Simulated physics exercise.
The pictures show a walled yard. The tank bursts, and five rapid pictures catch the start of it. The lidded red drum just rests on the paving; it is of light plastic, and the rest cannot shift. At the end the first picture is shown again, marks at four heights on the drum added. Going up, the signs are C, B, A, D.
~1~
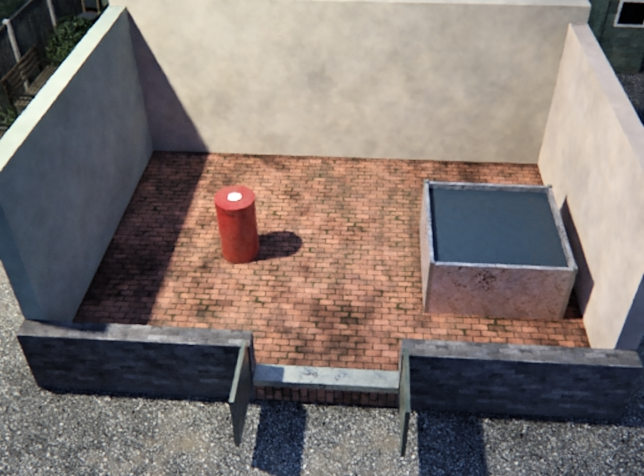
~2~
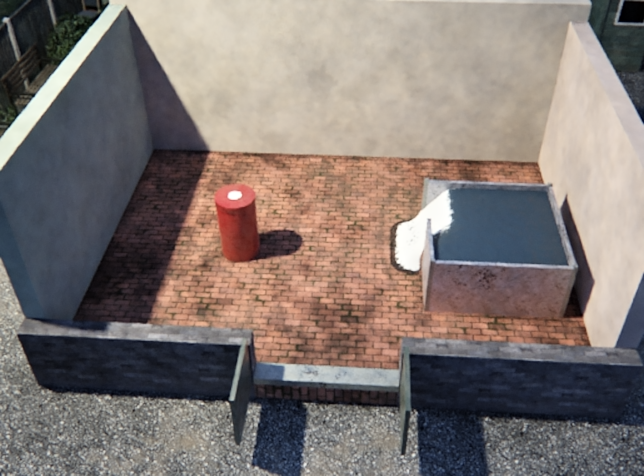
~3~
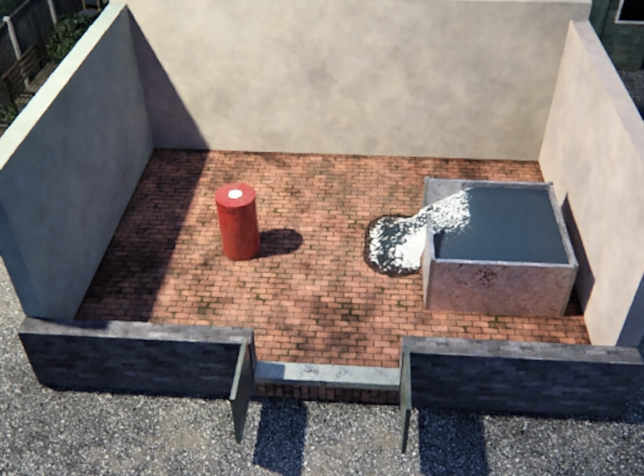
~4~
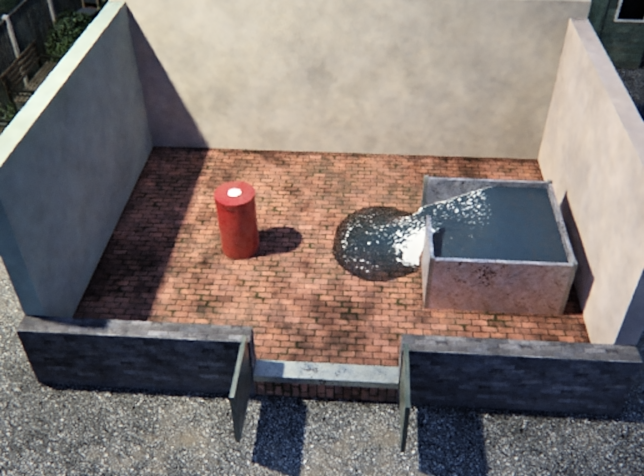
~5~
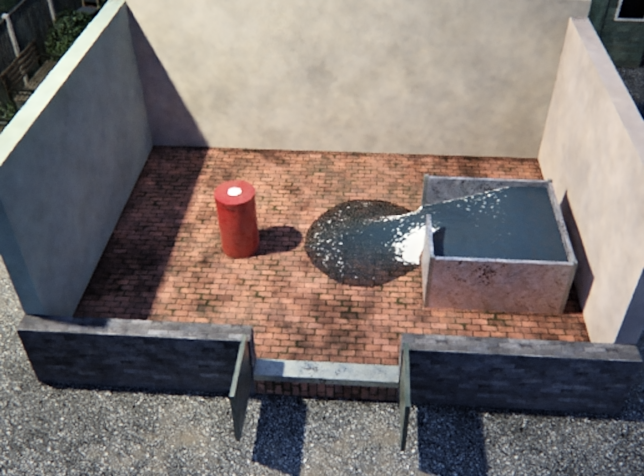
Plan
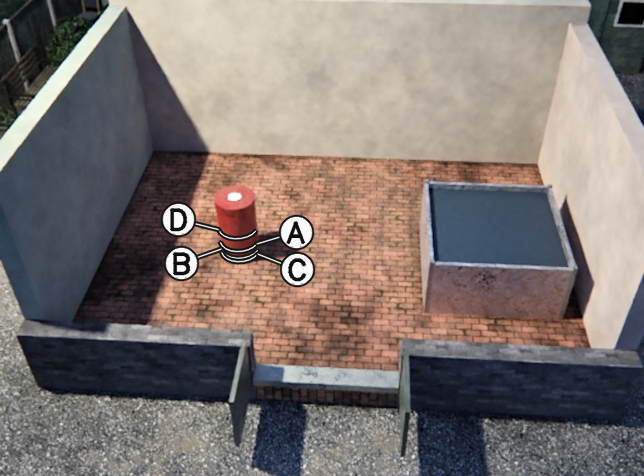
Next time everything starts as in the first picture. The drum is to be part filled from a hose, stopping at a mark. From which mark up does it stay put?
The answer is line D.
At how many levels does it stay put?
One of them.
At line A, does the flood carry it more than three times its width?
No, it does not.
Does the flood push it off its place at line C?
Yes, it does.
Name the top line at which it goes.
Line A.
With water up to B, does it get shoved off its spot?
Yes, it does.
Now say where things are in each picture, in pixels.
In the first frame, lid of the red drum at (235, 197); tank full, its middle at (494, 227); open gate at (327, 337).
In the second frame, 1 % of the ground wet, in view closest to the drum at (397, 260).
In the third frame, 3 % of the ground wet, in view closest to the drum at (373, 257).
In the fourth frame, 6 % of the ground wet, in view closest to the drum at (340, 245).
In the fifth frame, lid of the red drum at (235, 192); 9 % of the ground wet, in view closest to the drum at (312, 243).
On the marked copy, A at (236, 251); B at (237, 258); C at (237, 261); D at (234, 238); from the bottom up C, B, A, D.
Choosing A, it is pushed about its own width away.
Choosing B, it is pushed about 4 times its own width away.
Choosing C, it is pushed about 3 times its own width away.
Choosing D, it does not move.
